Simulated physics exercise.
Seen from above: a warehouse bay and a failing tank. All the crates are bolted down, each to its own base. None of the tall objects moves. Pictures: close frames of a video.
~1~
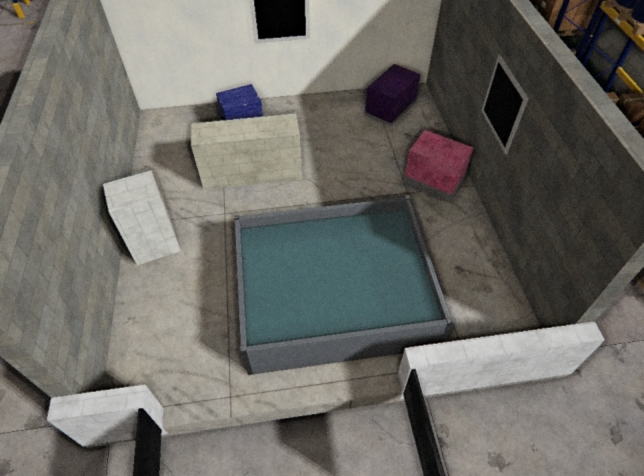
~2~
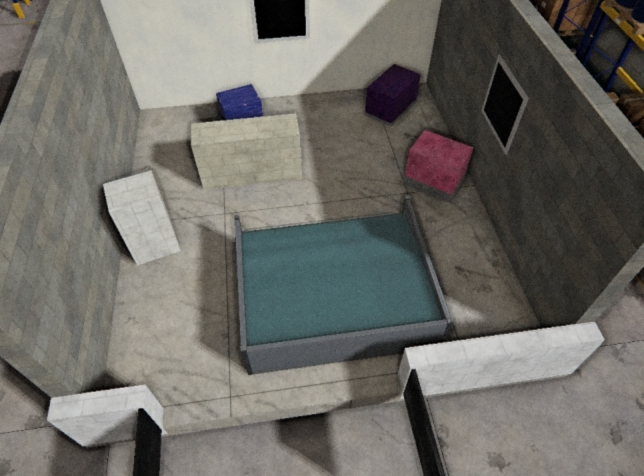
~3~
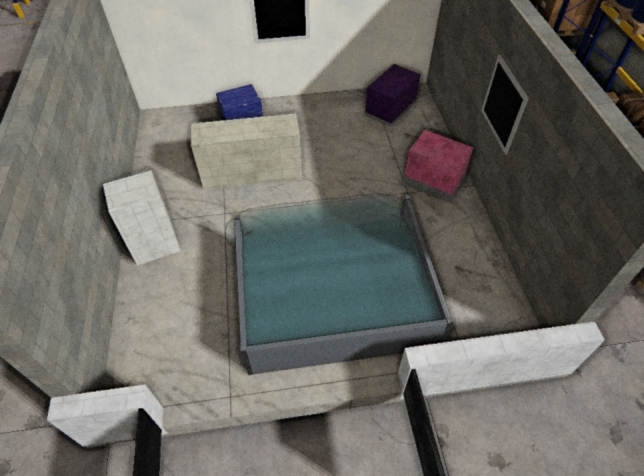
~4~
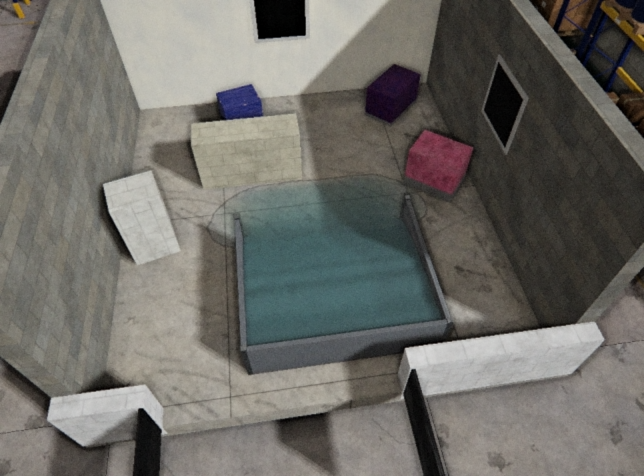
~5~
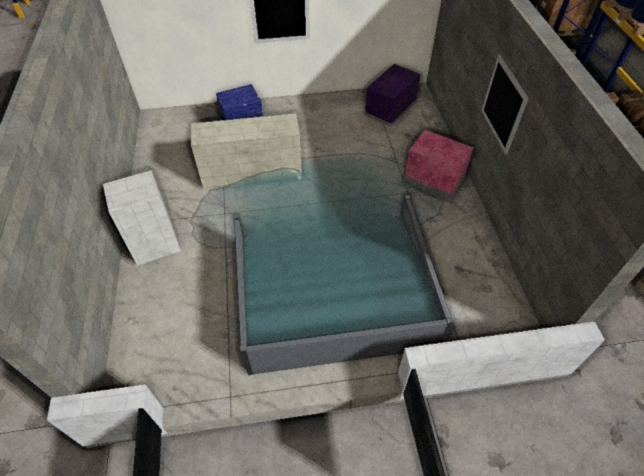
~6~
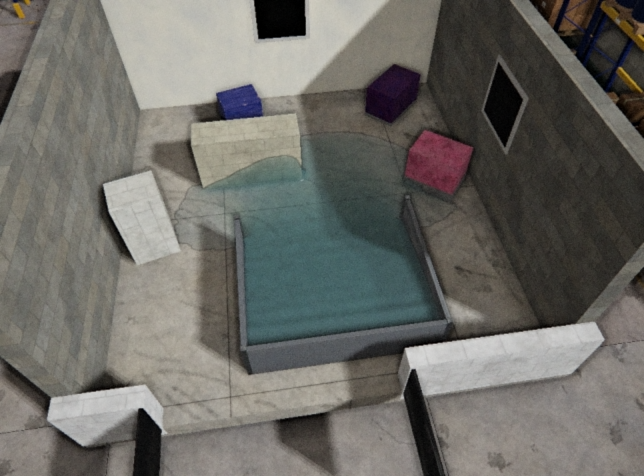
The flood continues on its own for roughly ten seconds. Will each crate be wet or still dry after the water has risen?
Afterwards the blue crate is wet, the purple crate is wet, the pink crate is wet.
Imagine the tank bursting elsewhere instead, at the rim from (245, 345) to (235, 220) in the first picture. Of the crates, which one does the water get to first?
My pick is the blue-painted one.
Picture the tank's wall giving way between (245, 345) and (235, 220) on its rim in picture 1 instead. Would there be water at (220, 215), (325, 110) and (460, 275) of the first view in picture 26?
In sequence: Inundated, untouched, untouched.
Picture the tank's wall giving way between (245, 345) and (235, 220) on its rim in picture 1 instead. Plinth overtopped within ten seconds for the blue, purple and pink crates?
The blue crate is flooded; the purple crate is flooded; the pink crate never gets wet.
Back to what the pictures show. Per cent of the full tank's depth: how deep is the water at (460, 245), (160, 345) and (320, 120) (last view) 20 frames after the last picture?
2, 4, 25 %.
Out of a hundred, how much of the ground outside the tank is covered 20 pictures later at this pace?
80 %.
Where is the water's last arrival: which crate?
Answer: The blue crate.
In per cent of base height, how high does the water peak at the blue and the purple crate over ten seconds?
About 340 % and 600 %.
A moment on, water covers 40 % of the floor; the blue crate not reached, the purple crate water round its plinth, the pink crate water round its plinth.
Next, water covers 55 % of the floor; the blue crate water round its plinth, the purple crate water round its plinth, the pink crate water round its plinth.
Then, water covers 80 % of the floor; the blue crate water round its plinth, the purple crate water round its plinth, the pink crate water round its plinth.
Later, water covers 95 % of the floor; the blue crate water round its plinth, the purple crate water round its plinth, the pink crate water round its plinth.
In the end, water covers 100 % of the floor; the blue crate was topped, the purple crate was topped, the pink crate was topped.
